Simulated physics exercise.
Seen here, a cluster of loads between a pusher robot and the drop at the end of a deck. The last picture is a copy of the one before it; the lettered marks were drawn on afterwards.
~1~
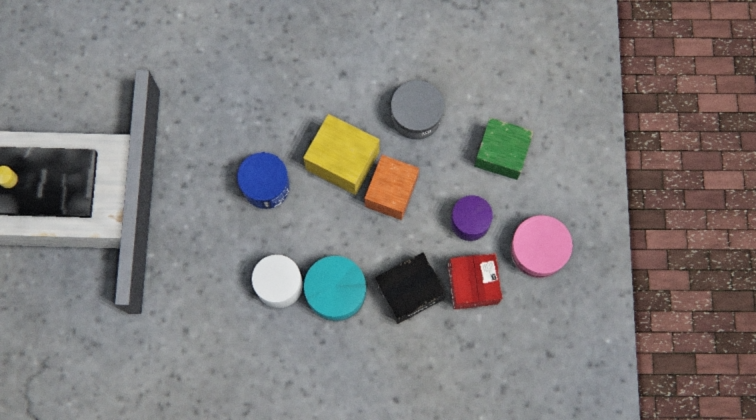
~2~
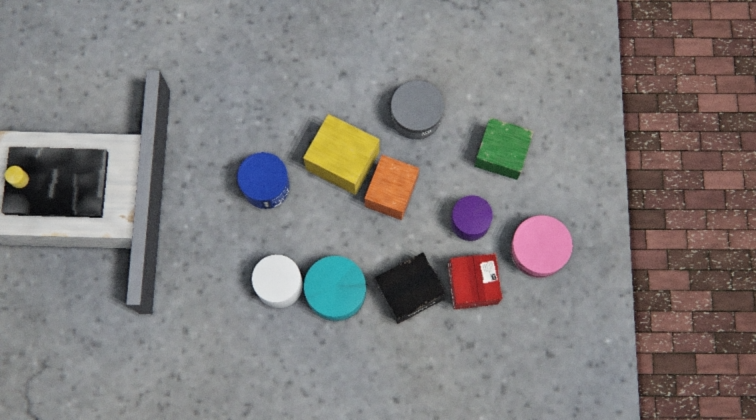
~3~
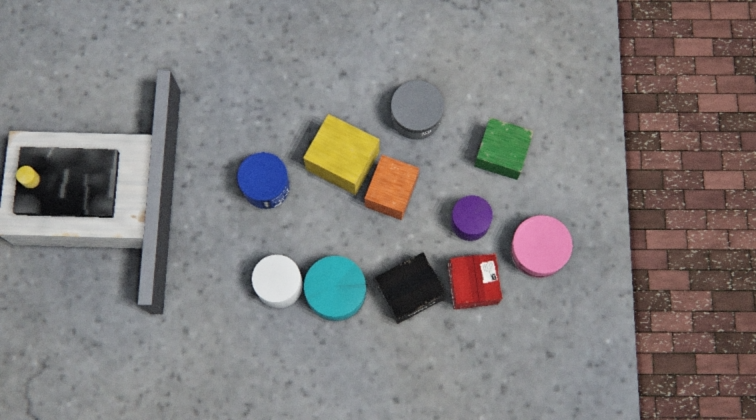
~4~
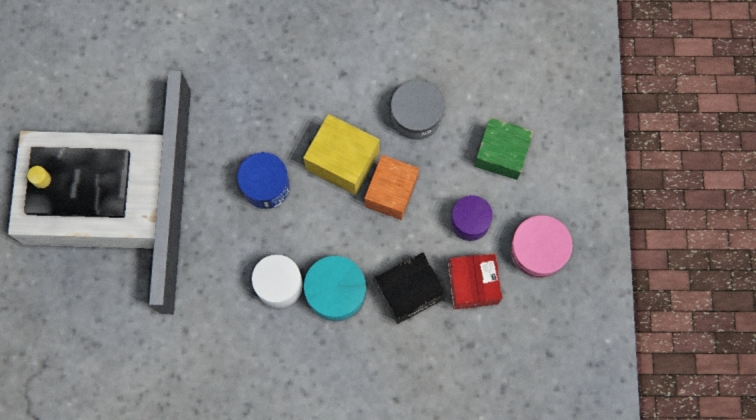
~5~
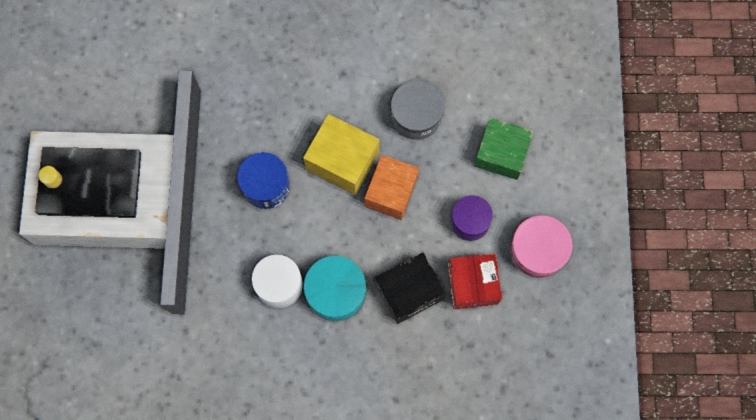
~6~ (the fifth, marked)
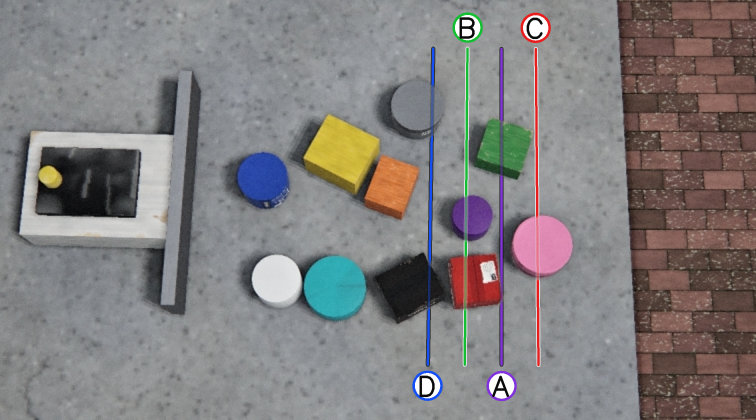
In this clip, a pusher robot with a wide grey blade moves slowly rightward across a grey deck toward a cluster of colourful crates, canisters and other loads, which stay still, with a gap remaining between them and the blade.
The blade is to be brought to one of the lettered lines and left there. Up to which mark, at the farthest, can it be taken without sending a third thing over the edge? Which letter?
Line C.
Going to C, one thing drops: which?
The pink pail.
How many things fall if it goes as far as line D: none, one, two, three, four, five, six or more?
The count is none.
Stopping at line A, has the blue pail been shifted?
Yes.
On the marked copy, A at (502, 201); B at (466, 201); C at (537, 201); D at (431, 201).
With C. Early on, robot (226, 182); red parcel (496, 280); turquoise canister (389, 300).
Further on, robot (357, 183); pink pail (586, 243); turquoise canister (477, 381).
At the end, robot (458, 183); pink pail over the edge; green crate (618, 131); one fallen.
As for the rest, A is within the limit but short; B is within the limit but short; D is within the limit but short.
